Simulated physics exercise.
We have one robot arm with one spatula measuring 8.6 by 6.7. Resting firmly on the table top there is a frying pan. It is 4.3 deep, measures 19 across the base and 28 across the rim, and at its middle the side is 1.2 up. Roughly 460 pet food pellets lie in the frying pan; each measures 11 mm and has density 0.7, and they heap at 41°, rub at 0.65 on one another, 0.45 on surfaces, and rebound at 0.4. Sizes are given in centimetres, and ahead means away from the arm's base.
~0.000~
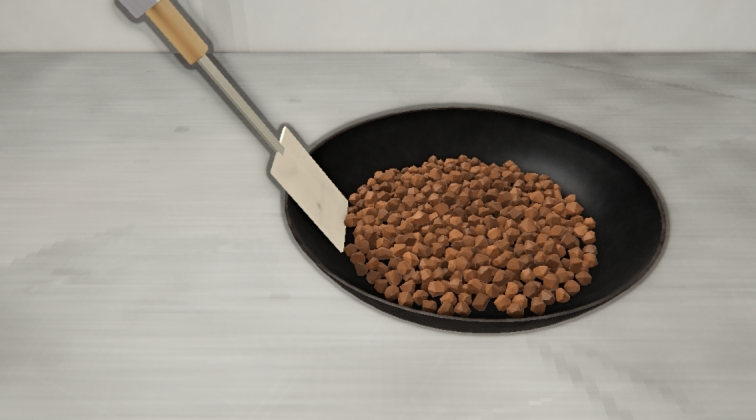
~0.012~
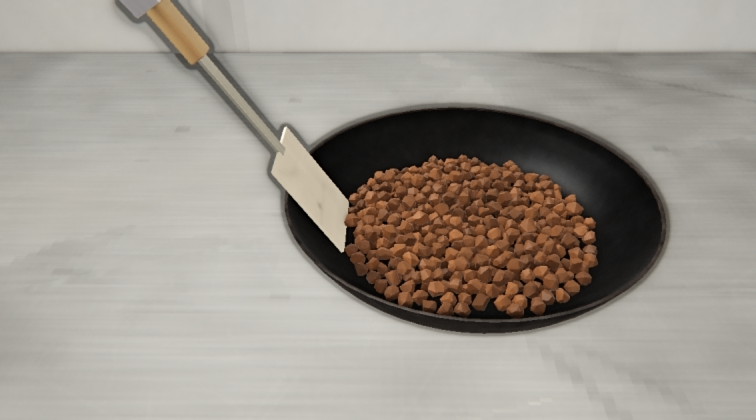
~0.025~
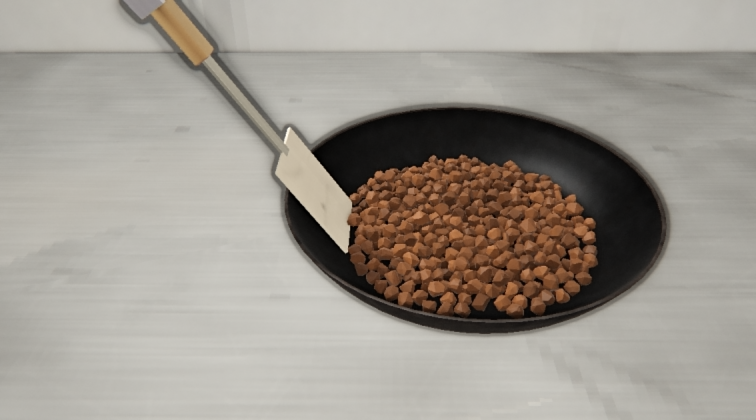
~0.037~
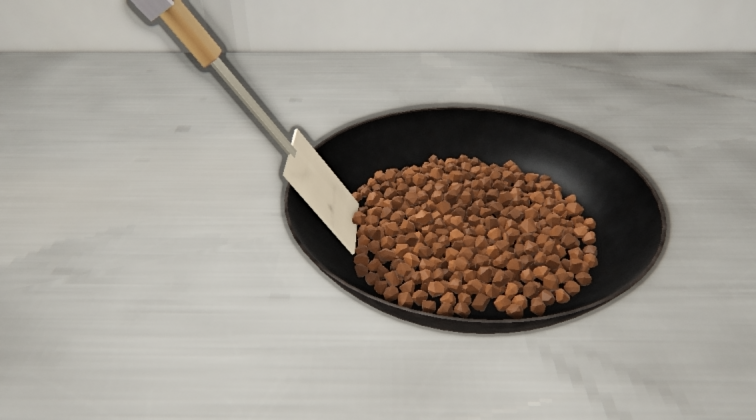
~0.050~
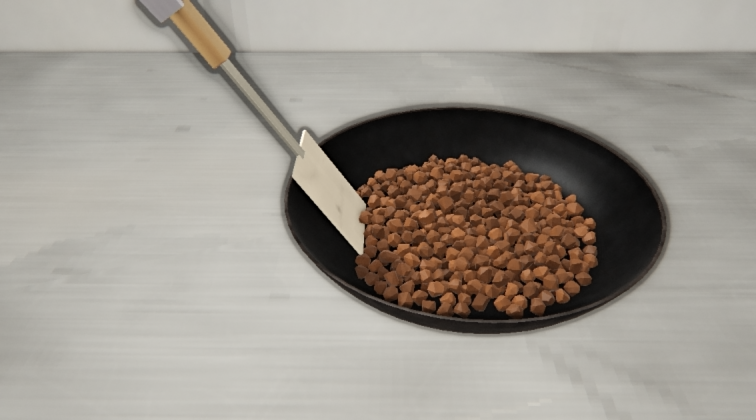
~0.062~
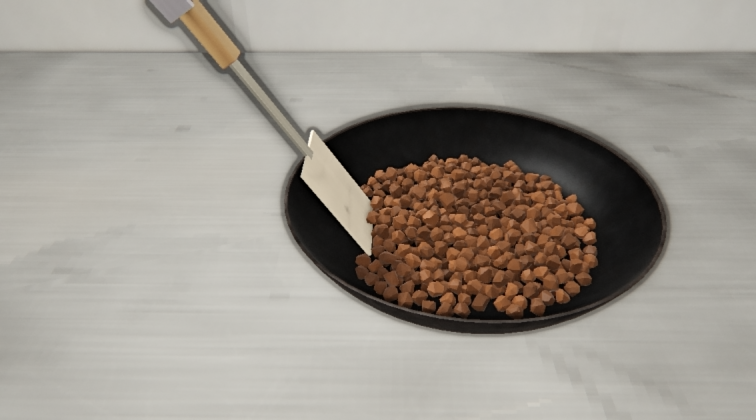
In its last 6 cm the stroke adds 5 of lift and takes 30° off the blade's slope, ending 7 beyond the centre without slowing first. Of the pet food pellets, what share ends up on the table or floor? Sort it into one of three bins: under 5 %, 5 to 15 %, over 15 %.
Bin: Under 5 %.
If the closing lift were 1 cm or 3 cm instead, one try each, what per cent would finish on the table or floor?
It works out to some 0 per cent for the first setting and some 0 per cent for the second.
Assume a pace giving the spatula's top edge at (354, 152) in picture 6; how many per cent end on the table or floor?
Estimate: Close to 15 %.
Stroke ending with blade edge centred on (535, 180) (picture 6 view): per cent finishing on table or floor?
0 %.
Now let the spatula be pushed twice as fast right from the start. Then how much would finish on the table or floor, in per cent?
Then about 10 per cent.
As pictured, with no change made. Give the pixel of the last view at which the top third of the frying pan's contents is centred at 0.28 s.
I'd put it somewhere near (561, 208).
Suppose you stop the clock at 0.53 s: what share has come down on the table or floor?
Share at that moment: Roughly 0 %.
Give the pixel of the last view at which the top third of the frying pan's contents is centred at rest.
Pixel position: Approx. (576, 207).
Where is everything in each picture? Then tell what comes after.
The first picture shows the spatula top edge at (278, 148), sloping 57°; upper third of the load around (465, 216), from x 350 to 590, top at y 160; 460 in the frying pan.
The second picture shows the spatula top edge at (279, 148), sloping 57°; upper third of the load around (465, 216), from x 350 to 590, top at y 160.
The third picture shows the spatula top edge at (283, 149), sloping 57°; upper third of the load around (465, 216), from x 355 to 590, top at y 160.
The fourth picture shows the spatula top edge at (290, 150), sloping 57°; upper third of the load around (464, 215), from x 355 to 590, top at y 160.
The fifth picture shows the spatula top edge at (299, 152), sloping 57°; upper third of the load around (461, 215), from x 355 to 590, top at y 160.
The sixth picture shows the spatula top edge at (307, 152), sloping 57°; upper third of the load around (462, 213), from x 355 to 590, top at y 160; 460 in the frying pan.
After 0.17 s, sloping 57°, highest piece 3 above the table; 460 in the frying pan.
After 0.28 s, sloping 46°, highest piece 5 above the table; 460 in the frying pan.
After 0.53 s, sloping 27°, highest piece 5 above the table; 460 in the frying pan.
After 1.58 s, sloping 27°, highest piece 5 above the table; 460 in the frying pan.
In the end, 460 in the frying pan. That is 0 % on the table or floor.
